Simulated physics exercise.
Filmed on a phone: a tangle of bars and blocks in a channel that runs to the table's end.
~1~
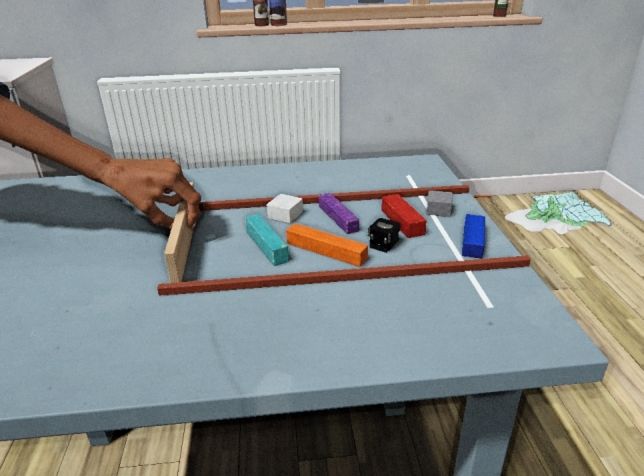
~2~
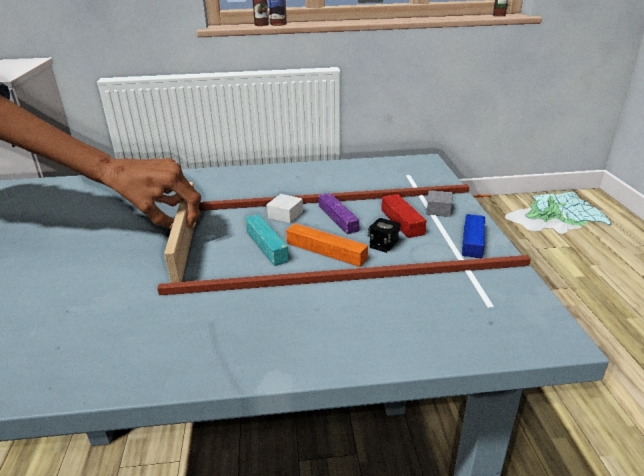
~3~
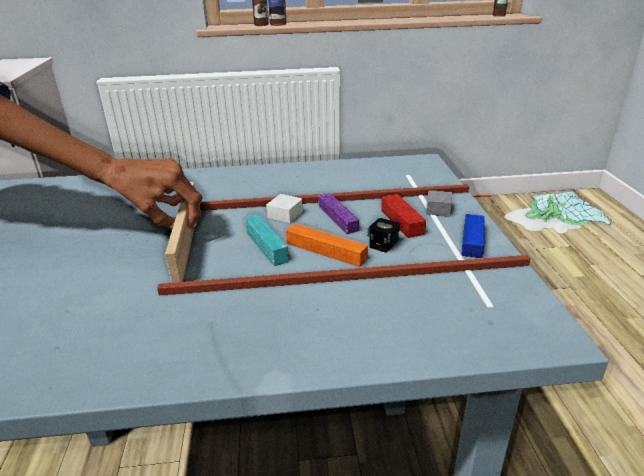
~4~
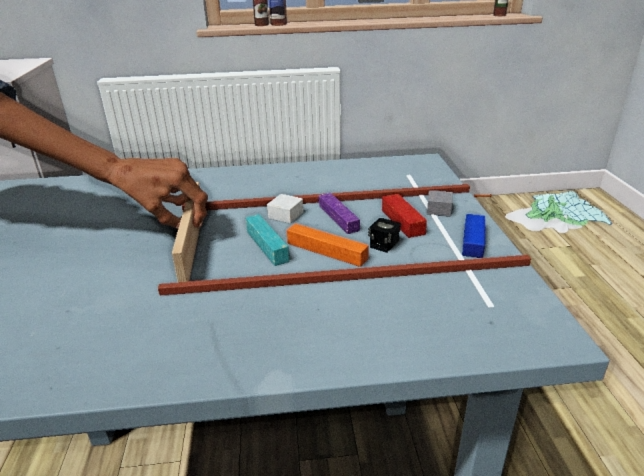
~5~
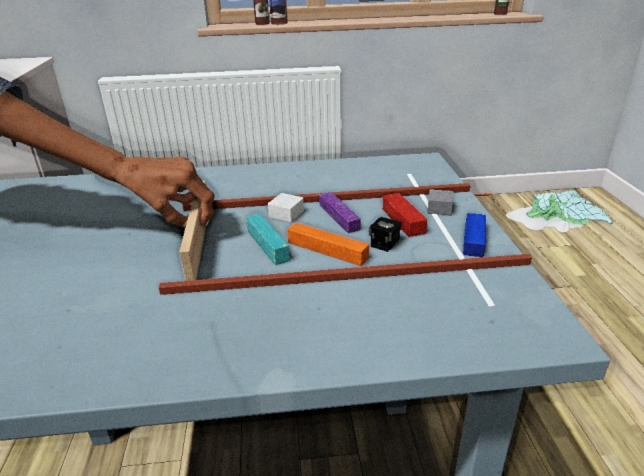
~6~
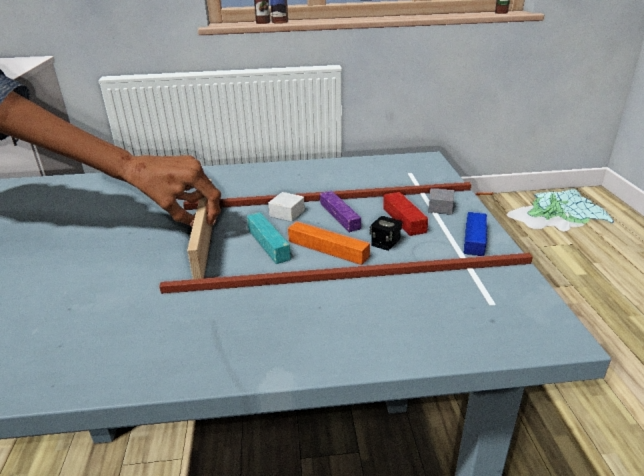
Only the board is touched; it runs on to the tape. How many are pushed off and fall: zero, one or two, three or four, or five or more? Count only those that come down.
In the end the number that fall off is one or two.
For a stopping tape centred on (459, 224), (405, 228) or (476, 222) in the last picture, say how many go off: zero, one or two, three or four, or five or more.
One after another: Either three or four; zero; five or over.
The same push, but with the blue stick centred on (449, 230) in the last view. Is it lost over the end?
It drops off.
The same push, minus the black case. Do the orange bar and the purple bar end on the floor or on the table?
The orange bar survives, the purple bar holds on.
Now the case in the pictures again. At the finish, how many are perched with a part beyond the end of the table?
1 of them.
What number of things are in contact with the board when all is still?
The number is 2.
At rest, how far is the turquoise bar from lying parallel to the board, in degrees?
About 0°.
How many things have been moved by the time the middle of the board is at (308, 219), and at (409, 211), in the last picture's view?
At the one place 4, at the other 8.
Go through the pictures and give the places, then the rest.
In the first picture, blue stick (474, 236); grey block (440, 204); red bar (403, 215); board (183, 229); tape (440, 227).
In the second picture, grey block (439, 203); board (183, 229).
In the third picture, red bar (403, 215); white block (285, 208).
In the fourth picture, blue stick (474, 235); black case (385, 235).
In the fifth picture, grey block (441, 202); turquoise bar (267, 238).
In the sixth picture, blue stick (476, 233); grey block (441, 201); red bar (405, 213); board (204, 226); tape (442, 225).
A little later, none off yet; blue stick at rest near (476, 233); grey block at rest near (441, 201); red bar at rest near (405, 213).
Next, none off yet; blue stick moving near (485, 233); grey block shifted about its own width near (469, 198); red bar shifted about its own width near (455, 208).
When it is over, the number that fall off is one or two; down, grey block and blue stick.
